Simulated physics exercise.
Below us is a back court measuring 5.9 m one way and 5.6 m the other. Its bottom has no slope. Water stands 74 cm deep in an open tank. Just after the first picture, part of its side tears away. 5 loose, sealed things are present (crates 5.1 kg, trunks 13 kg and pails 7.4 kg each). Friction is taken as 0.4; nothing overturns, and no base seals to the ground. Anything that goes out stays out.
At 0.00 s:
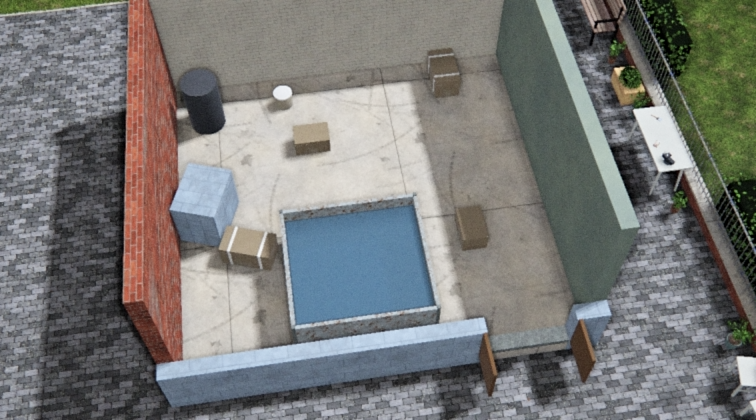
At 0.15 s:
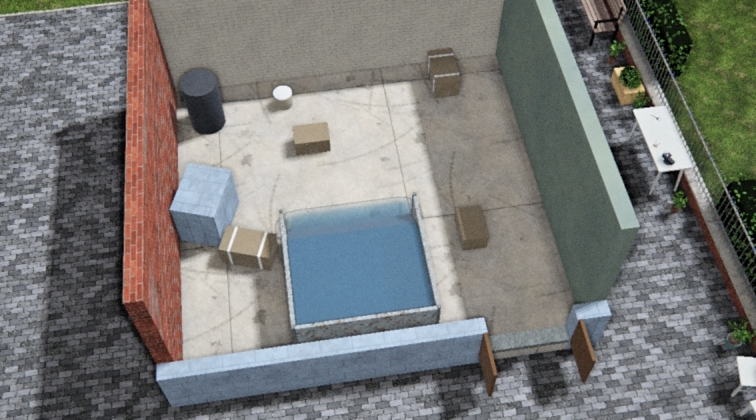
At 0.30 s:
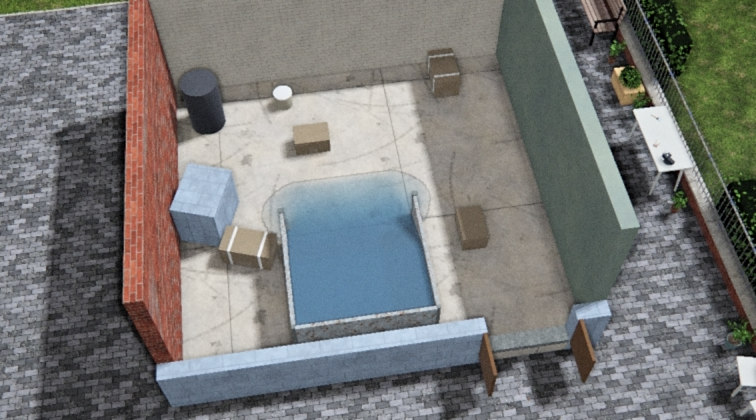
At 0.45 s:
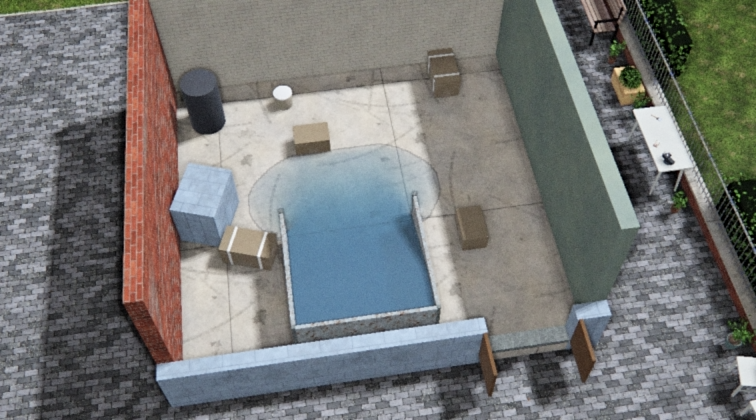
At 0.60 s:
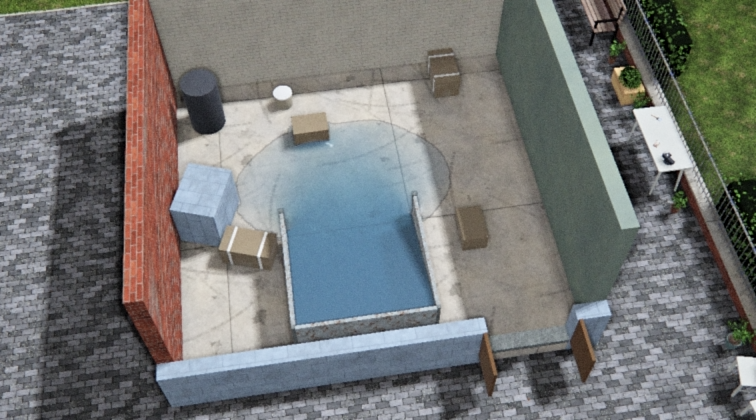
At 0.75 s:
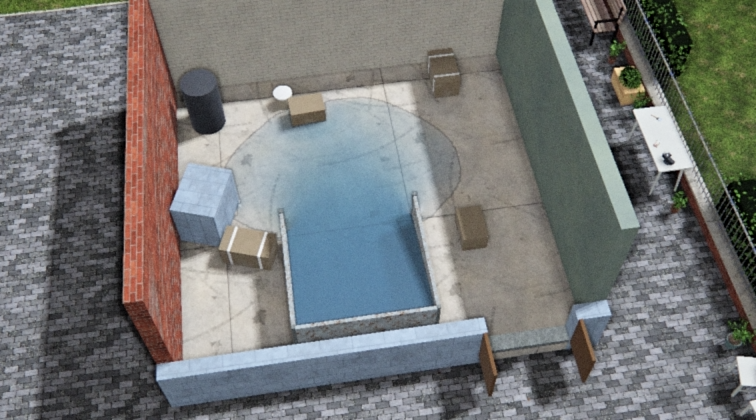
Water pours from the far side of a square tank in a walled court and spreads in a widening rounded sheet across the pale floor, reaching a small brown box and pushing it back toward a white pail.
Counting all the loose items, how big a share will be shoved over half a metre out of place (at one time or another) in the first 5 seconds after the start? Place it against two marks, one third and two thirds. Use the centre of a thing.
I'd guess the moved share is at minimum two thirds.
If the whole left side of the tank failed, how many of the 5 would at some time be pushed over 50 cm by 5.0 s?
That would give 4.
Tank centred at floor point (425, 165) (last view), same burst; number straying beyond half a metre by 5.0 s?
3.
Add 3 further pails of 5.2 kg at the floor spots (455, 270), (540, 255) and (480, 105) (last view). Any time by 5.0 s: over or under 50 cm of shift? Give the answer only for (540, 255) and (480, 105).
First goes beyond, then goes beyond.
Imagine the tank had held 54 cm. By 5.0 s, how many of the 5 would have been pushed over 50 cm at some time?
The answer would then be 3.
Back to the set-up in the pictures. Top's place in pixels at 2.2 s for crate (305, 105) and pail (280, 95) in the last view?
About (298, 77) for the first and (231, 79) for the second.
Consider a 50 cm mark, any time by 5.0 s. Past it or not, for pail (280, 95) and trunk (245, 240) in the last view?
The first one is overshooting and the second one is undershooting.
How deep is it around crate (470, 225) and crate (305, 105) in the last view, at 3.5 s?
0 and 25 cm.
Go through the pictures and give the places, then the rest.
A crate at (311, 133), on the bottom; a crate at (472, 223) rests on the ground; water covers 3.8 m2; 0 of 5 have shifted, in the first picture.
A crate at (311, 133) rests on the ground; a crate at (472, 223), on the bottom; water covers 5.0 m2; 0 of 5 have shifted, in the second picture.
A crate at (311, 133), on the bottom; a crate at (472, 223), on the bottom; water covers 6.5 m2; 0 of 5 have shifted, in the third picture.
A crate at (311, 133) rests on the ground; a crate at (472, 223) rests on the ground; 8.4 m2 under water; 0 of 5 have shifted, in the fourth picture.
A crate at (310, 123) rests on the ground, 20 cm from its start; a crate at (472, 223), on the bottom; 10.3 m2 under water; 1 of 5 have shifted, in the fifth picture.
A crate at (306, 104) rests on the ground, 63 cm from its start; a crate at (472, 223), on the bottom; water covers 12.6 m2; 1 of 5 have shifted, in the sixth picture.
After 1.1 s 1 of 5 are over 50 cm from their spots; 1 afloat.
After 2.2 s 3 of 5 are over 50 cm from their spots; 3 afloat.
After 3.5 s 3 of 5 are over 50 cm from their spots; 3 afloat.
After 5.0 s 4 of 5 are over 50 cm from their spots, and 4 have been at some point; 4 afloat.
